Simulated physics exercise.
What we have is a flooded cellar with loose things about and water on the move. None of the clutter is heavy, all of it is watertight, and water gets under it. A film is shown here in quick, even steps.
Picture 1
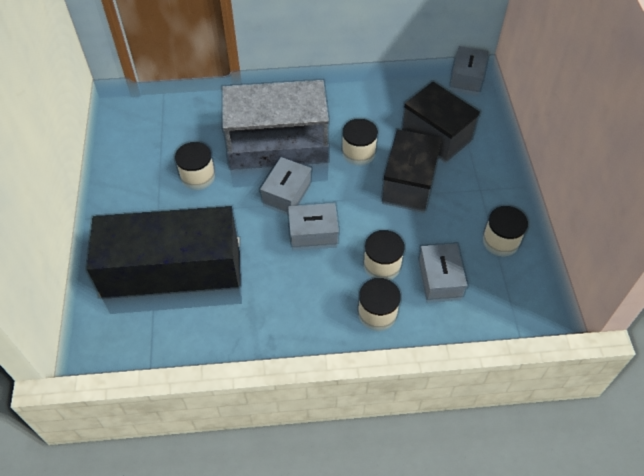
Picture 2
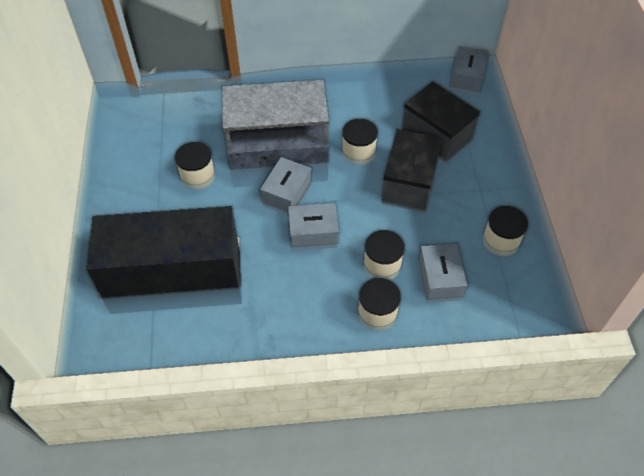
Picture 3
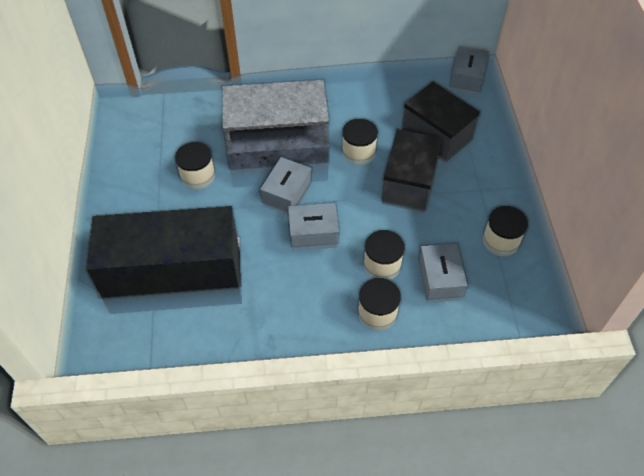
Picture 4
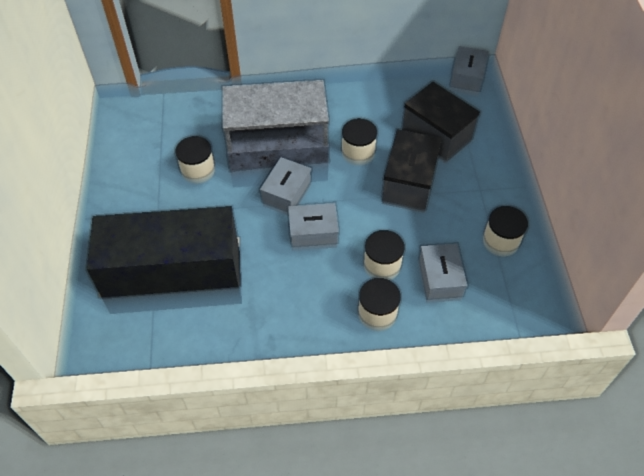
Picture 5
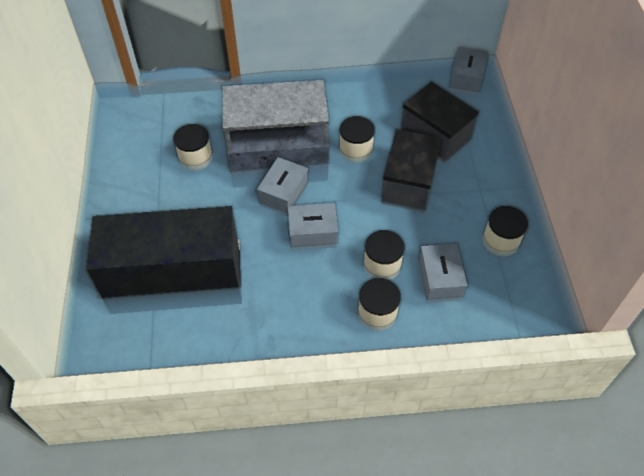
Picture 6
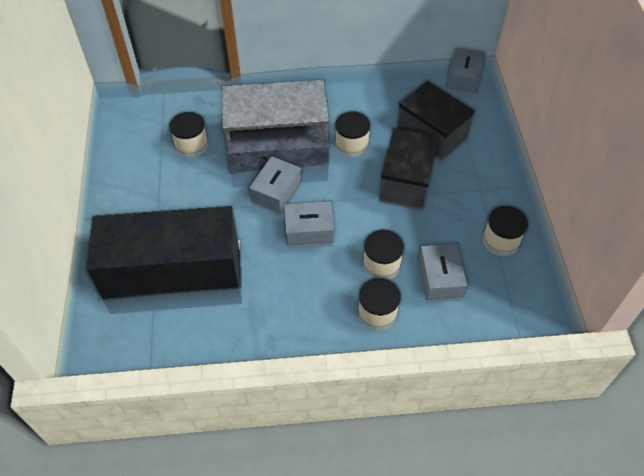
A brown door vanishes from its frame, then drums and grey boxes slowly drift across the blue floor.
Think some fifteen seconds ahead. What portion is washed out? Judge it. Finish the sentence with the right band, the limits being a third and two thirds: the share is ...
The share is from a third to two thirds.
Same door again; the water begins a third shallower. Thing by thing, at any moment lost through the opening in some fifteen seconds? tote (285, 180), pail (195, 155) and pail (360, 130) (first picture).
Escapes, escapes, escapes.
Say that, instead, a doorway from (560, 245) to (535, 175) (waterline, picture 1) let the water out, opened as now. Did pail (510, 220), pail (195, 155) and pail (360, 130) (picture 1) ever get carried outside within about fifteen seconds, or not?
The three give escape, no escape and escape, in that order.
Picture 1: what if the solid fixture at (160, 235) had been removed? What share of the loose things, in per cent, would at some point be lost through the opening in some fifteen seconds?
Roughly 50 per cent.
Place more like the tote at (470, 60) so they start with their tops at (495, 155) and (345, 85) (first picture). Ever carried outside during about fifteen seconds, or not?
As listed: Still in, carried outside.
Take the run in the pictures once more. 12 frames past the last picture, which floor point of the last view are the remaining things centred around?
It lands somewhere near (337, 199).
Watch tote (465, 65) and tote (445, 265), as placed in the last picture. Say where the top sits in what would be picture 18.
Estimated positions: (435, 69) and (418, 248), approximately.
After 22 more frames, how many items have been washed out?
Tally: 3.
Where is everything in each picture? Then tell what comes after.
In the first frame, a pail at (193, 156), afloat; a pail at (360, 131), afloat; 0 of 11 have shifted.
In the second frame, a pail at (193, 156), afloat; a pail at (360, 131), afloat; 0 of 11 have shifted.
In the third frame, a pail at (193, 156) floats; a pail at (360, 131) floats; 0 of 11 have shifted.
In the fourth frame, a pail at (193, 150), afloat, close to its start; a pail at (360, 131) floats; 1 of 11 have shifted.
In the fifth frame, a pail at (191, 137) floats, close to its start; a pail at (357, 129), afloat, close to its start; 1 of 11 have shifted.
In the sixth frame, a pail at (187, 124) floats, a stride from its start; a pail at (353, 124) floats, close to its start; 3 of 11 have shifted.
A moment on, 0 of 11 are out; 11 afloat.
Next, 2 of 11 are out; 9 afloat.
Later, 3 of 11 are out; 8 afloat.
In the end, 5 of 11 are out; 6 afloat.
